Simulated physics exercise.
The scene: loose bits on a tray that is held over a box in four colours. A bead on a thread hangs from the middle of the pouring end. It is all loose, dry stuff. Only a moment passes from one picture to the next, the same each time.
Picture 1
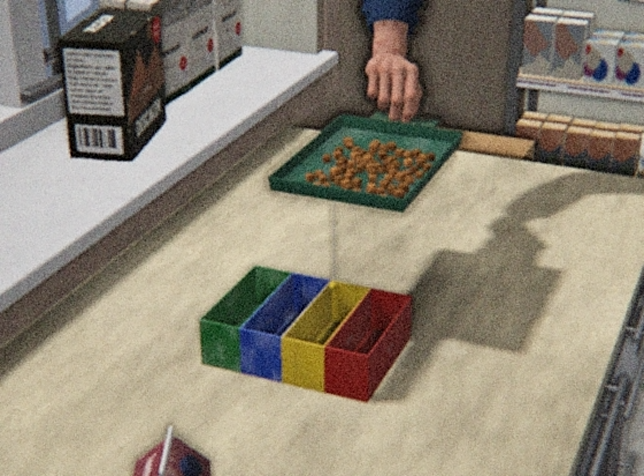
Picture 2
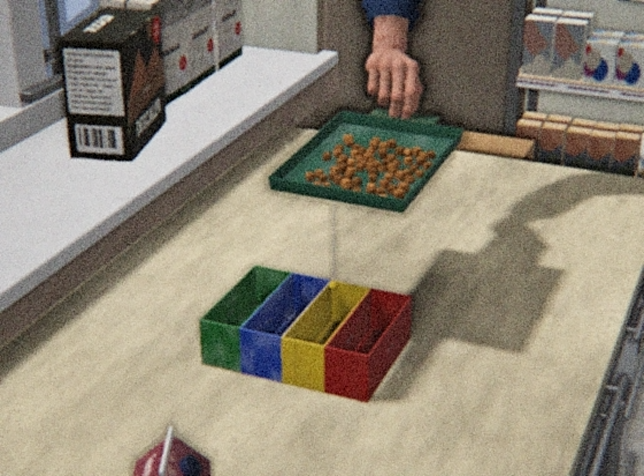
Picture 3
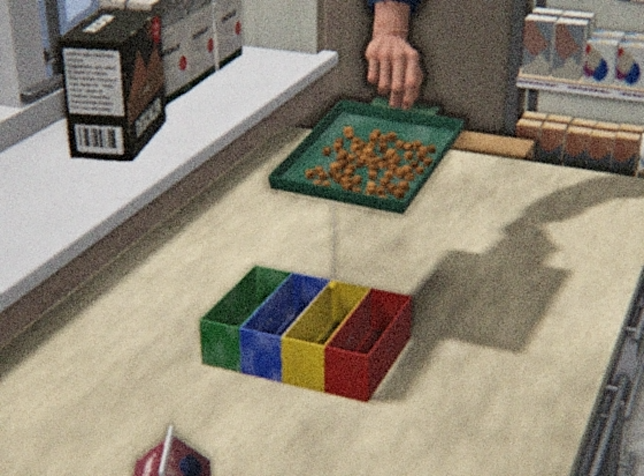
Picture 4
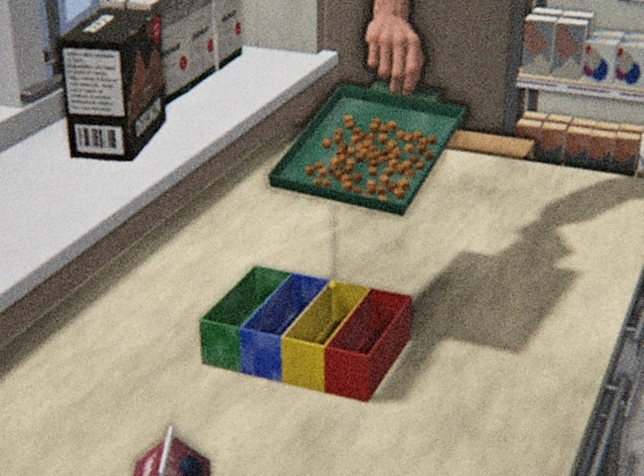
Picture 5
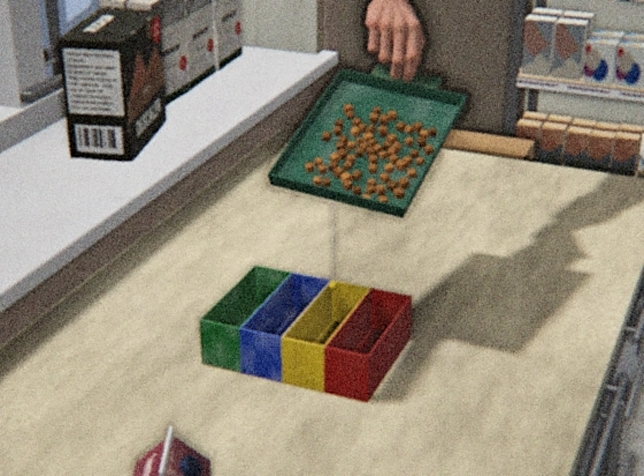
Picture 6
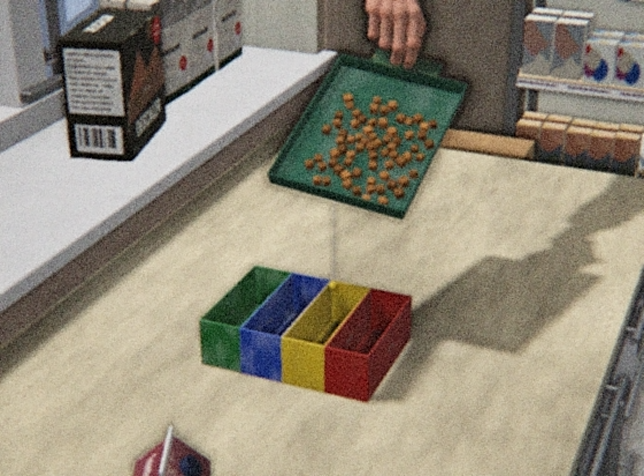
At a shop counter, a hand held a green tray of small brown lumps above a four-coloured box, then gradually raised its back edge, slanting the tray toward the viewer with its right front corner lowest.
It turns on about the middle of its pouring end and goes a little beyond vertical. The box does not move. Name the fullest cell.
The red one ends fullest.
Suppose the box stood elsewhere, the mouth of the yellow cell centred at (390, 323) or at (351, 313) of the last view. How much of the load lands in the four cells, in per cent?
About 100 and 80 per cent.
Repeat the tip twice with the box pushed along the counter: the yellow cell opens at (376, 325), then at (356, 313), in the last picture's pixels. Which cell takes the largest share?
At the first place that yellow cell, at the second the red one.
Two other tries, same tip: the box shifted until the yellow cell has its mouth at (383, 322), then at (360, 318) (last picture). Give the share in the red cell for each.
The first gives 20 %, the second 40 %.
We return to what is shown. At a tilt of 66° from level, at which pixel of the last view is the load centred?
Roughly at (372, 177).
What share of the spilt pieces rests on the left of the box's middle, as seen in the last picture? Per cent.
Near 10 %.
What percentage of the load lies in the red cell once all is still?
Some 40 per cent.
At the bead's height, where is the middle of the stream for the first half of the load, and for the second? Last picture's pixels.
Around (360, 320) and then (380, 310).
Soon after the last picture, tray tipped steeply; nearly all on the tray; a stray few falling or outside the box.
A little later, tray tipped past a quarter turn; nearly all on the tray; a stray few in the red cell; a stray few falling or outside the box.
Later still, tray tipped past a quarter turn; about half in the red cell; about a quarter in the yellow cell; about a third falling or outside the box.
At rest, tray tipped past a quarter turn; about half in the red cell; about a quarter in the yellow cell; none in the blue cell; none in the green cell; about a third outside the box.
